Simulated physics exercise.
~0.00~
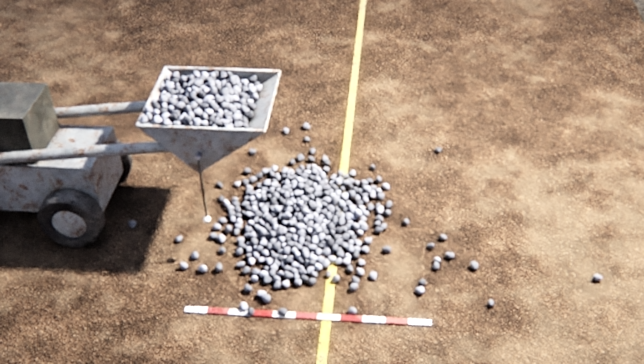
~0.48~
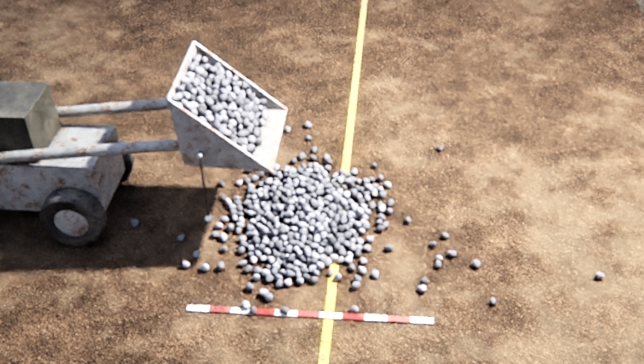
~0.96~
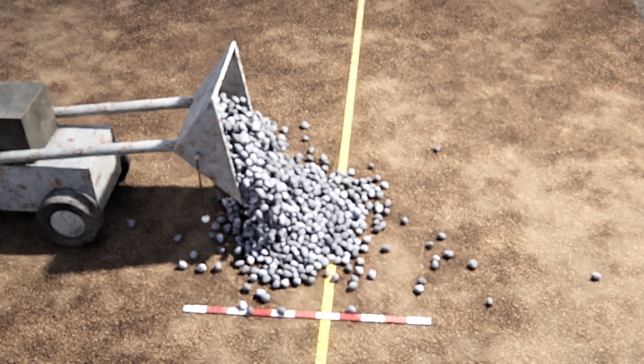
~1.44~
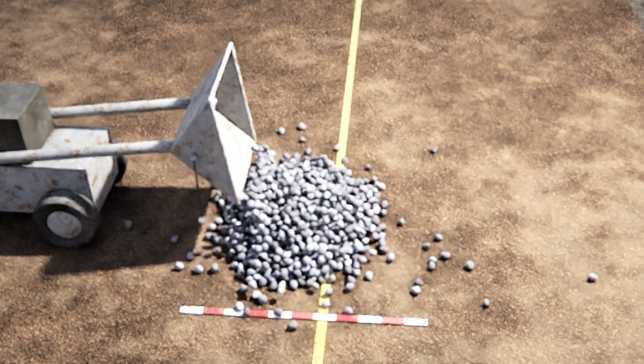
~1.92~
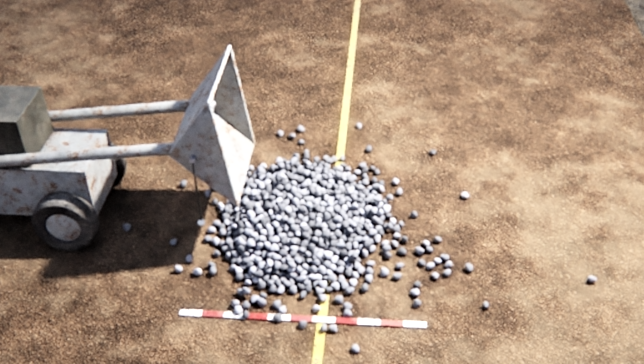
A small loader tipped its bucket of round grey stones onto a loose pile beside a red and white rod, and the stones slid out until the bucket was empty, leaving a bigger heap spread farther across the yellow line.
